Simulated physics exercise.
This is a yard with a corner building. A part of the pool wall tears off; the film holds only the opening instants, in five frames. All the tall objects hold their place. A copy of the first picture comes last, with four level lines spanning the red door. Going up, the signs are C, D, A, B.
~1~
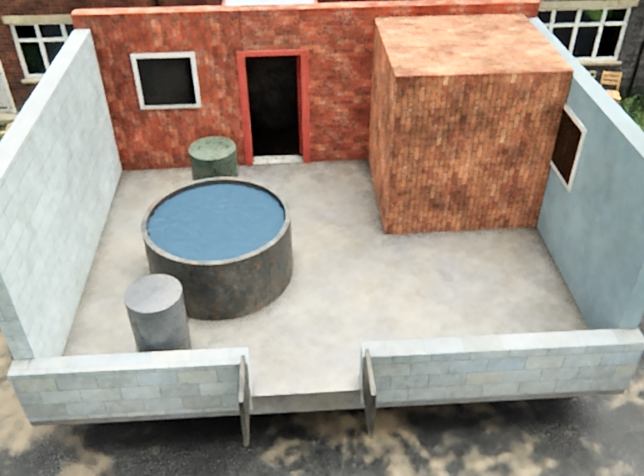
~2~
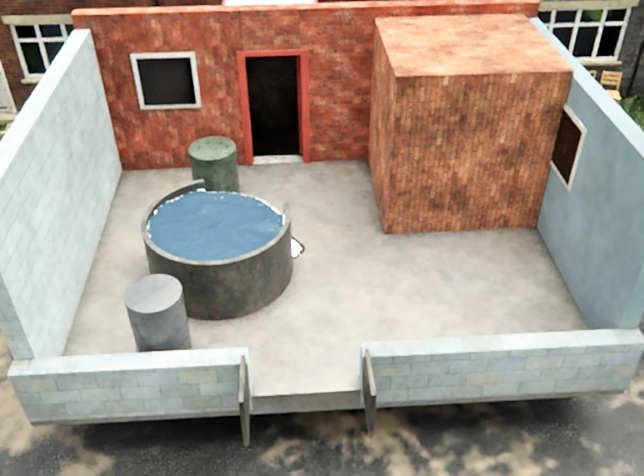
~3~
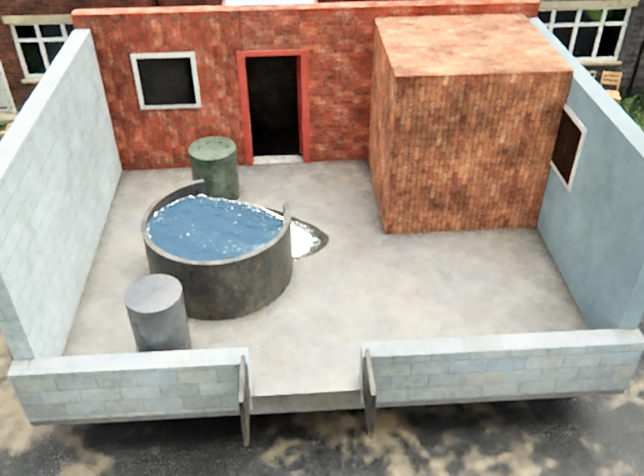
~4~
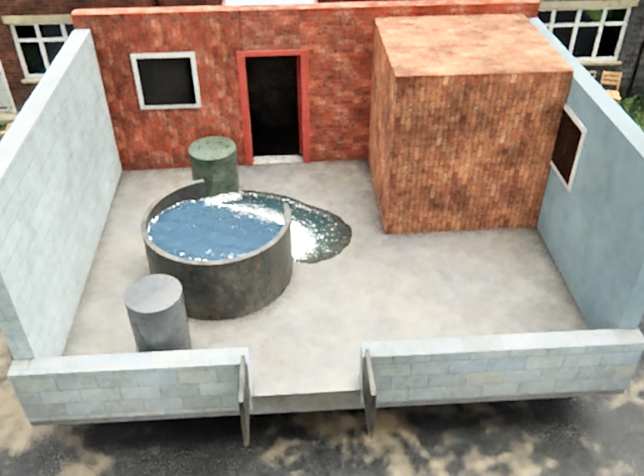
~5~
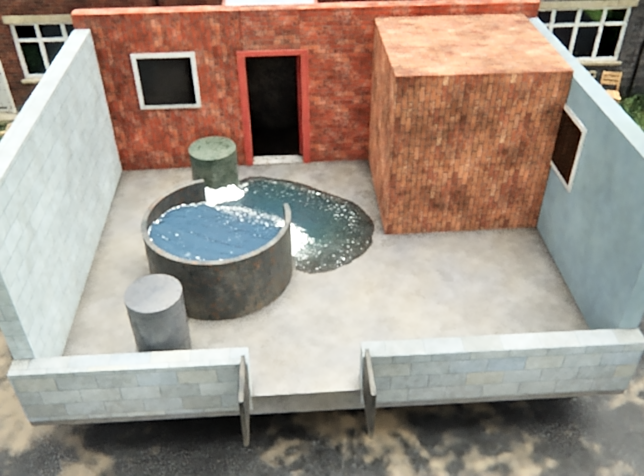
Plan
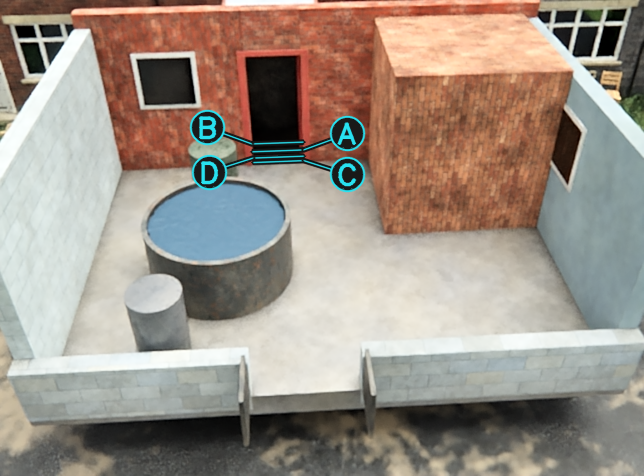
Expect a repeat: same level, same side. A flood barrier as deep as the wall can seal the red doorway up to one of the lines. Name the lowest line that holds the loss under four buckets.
Line B.
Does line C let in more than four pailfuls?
Yes.
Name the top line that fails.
That is line A.
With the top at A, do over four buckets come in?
Yes, that goes wrong.
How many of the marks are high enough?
One of the four.
On the marked copy, A at (278, 150); B at (277, 143); C at (278, 161); D at (278, 157); from the bottom up C, D, A, B.
Choosing A, about 10 bucketfuls get in.
Choosing B, a bucket or two gets in.
Choosing C, dozens of bucketfuls pour in.
Choosing D, dozens of bucketfuls pour in.
